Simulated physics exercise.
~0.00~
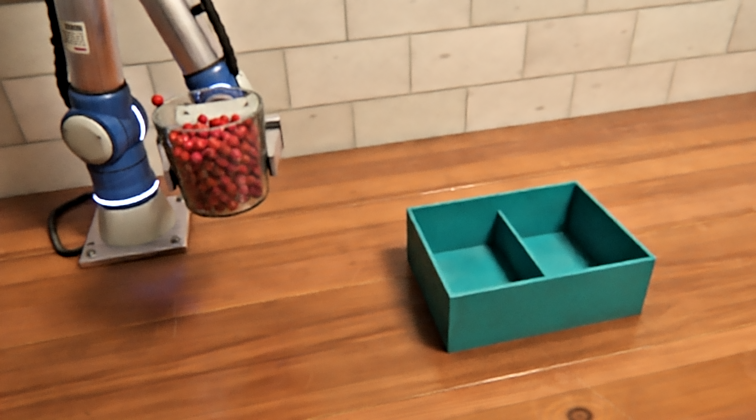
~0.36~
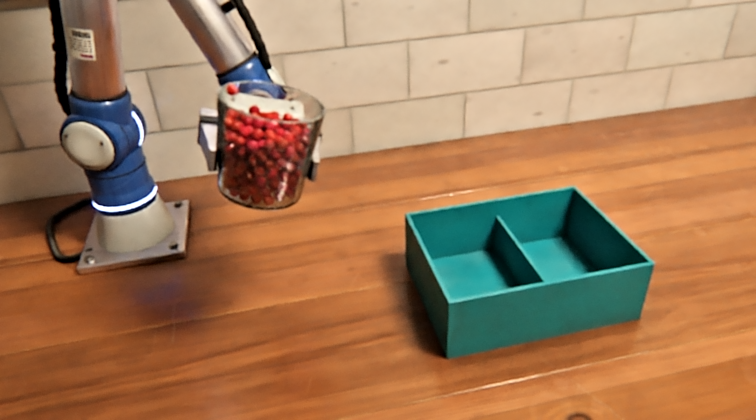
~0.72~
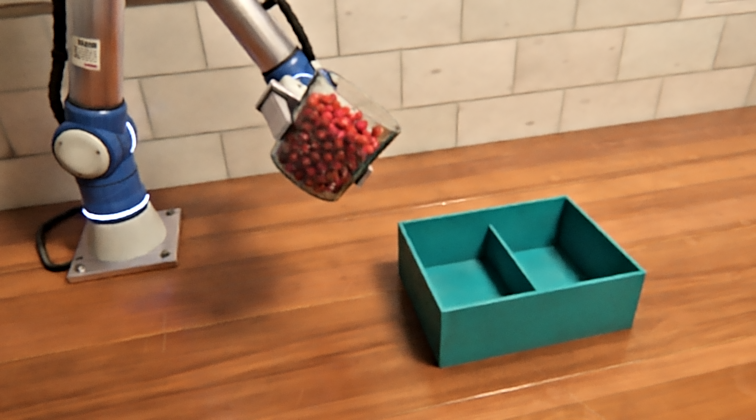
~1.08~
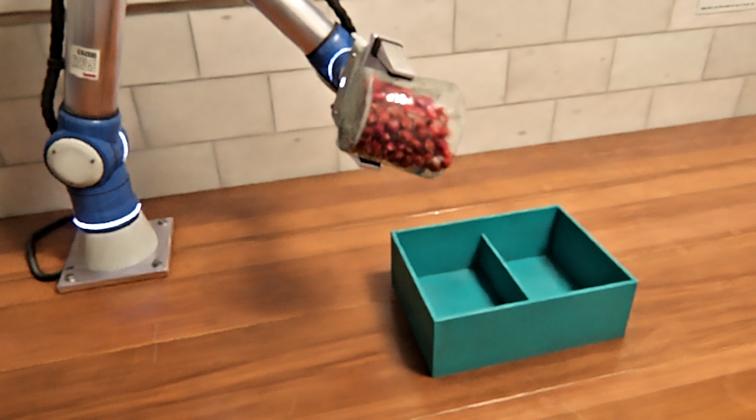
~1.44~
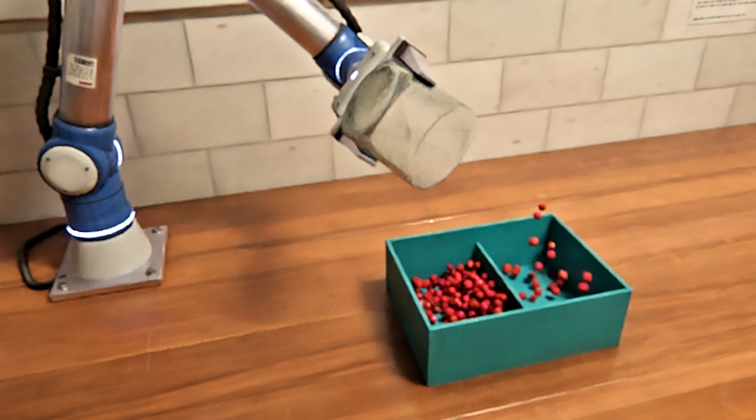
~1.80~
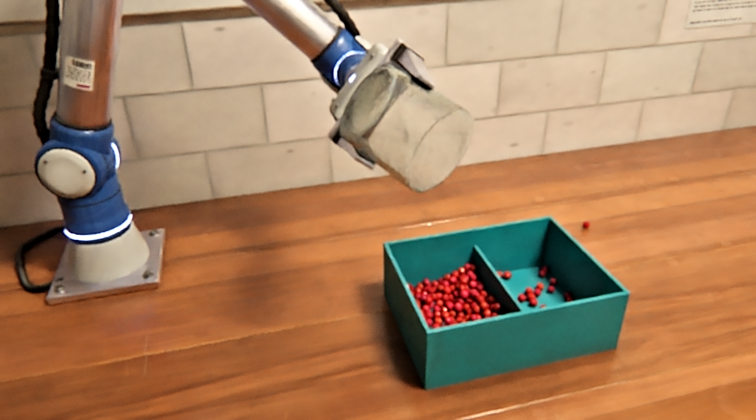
A robot arm holds a clear cup filled with red beads upright above a wooden table, to the left of a teal box divided in two. It carries the cup to the right, tipping it gradually toward the box. The cup rises a little and rolls past its side, with the beads still packed inside. Then they pour out, most landing in the left compartment while some scatter into the right one. The emptied cup stays tilted mouth-down above the box, with a heap at left, a few beads at right and one stray beyond the box.
